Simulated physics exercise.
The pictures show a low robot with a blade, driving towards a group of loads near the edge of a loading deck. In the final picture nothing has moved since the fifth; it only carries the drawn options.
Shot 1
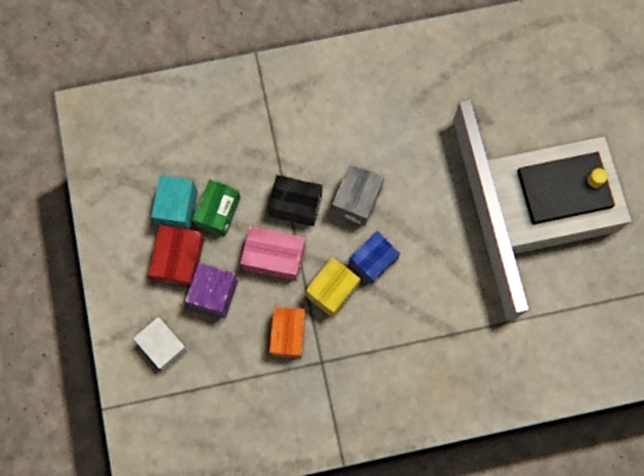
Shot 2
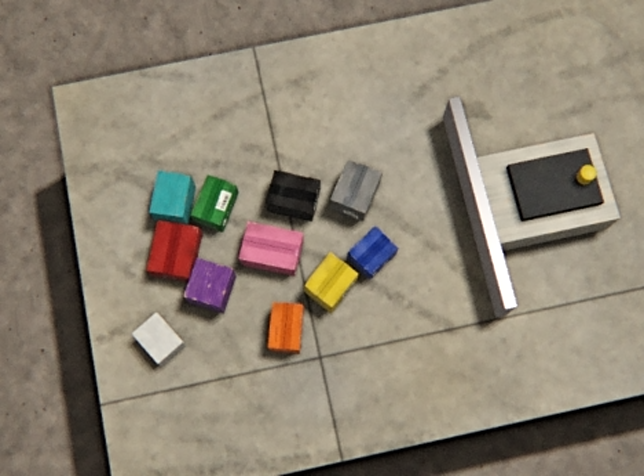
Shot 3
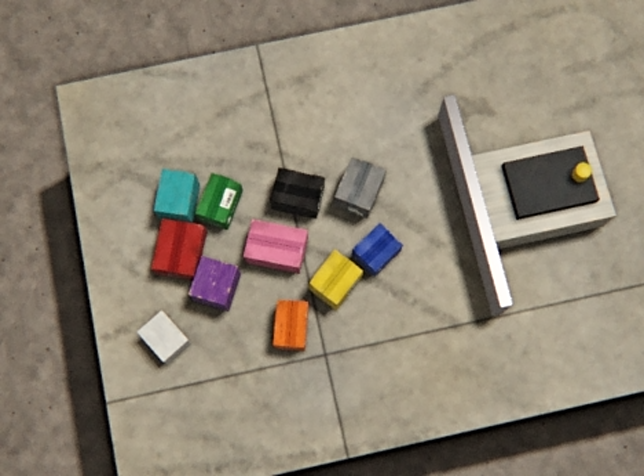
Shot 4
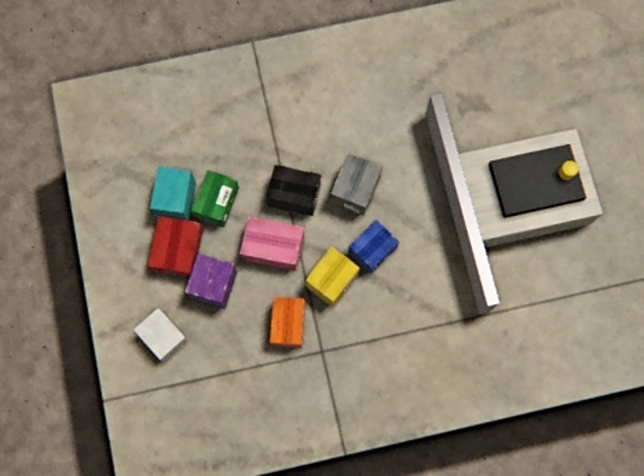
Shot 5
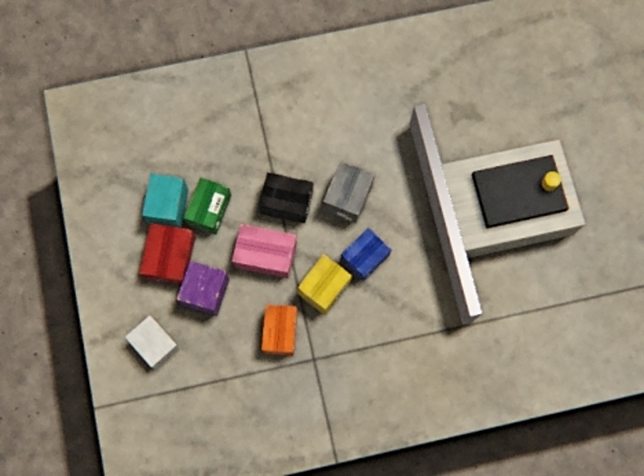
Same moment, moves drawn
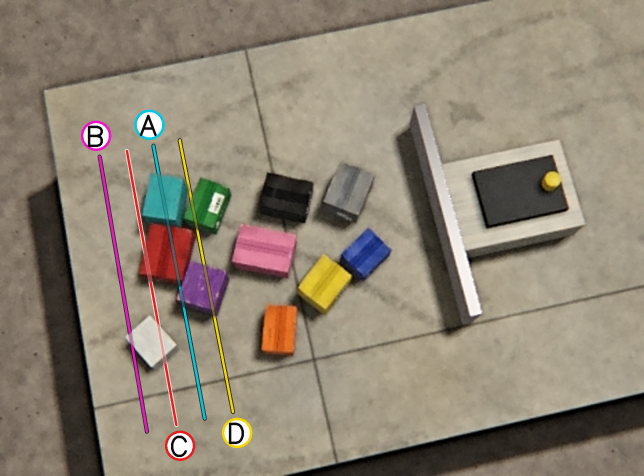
A low, pale robot with a long front blade and a yellow knob on its dark top creeps left across a grey slab deck, seen from high above. Left of it sit turquoise, green, black and grey blocks, with red, purple, pink, yellow and blue ones below, and white and orange lowest. The gap to the blade narrows slightly while the blocks stay put and the camera jitters a little.
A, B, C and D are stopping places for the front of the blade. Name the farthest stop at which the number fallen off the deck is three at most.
The farthest such stop is C.
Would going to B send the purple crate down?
Yes.
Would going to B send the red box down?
Yes.
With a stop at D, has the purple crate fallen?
By then, no.
On the marked copy, A at (178, 277); B at (122, 289); C at (151, 283); D at (205, 271).
With C. Early on, robot (409, 215); orange parcel (272, 340); yellow parcel (299, 298).
Further on, robot (302, 238); turquoise crate (88, 196); red box (119, 257).
At the end, robot (217, 256); turquoise crate over the edge; red box over the edge; three fallen.
As for the rest, A is within the limit but short; B drops five; D is within the limit but short.
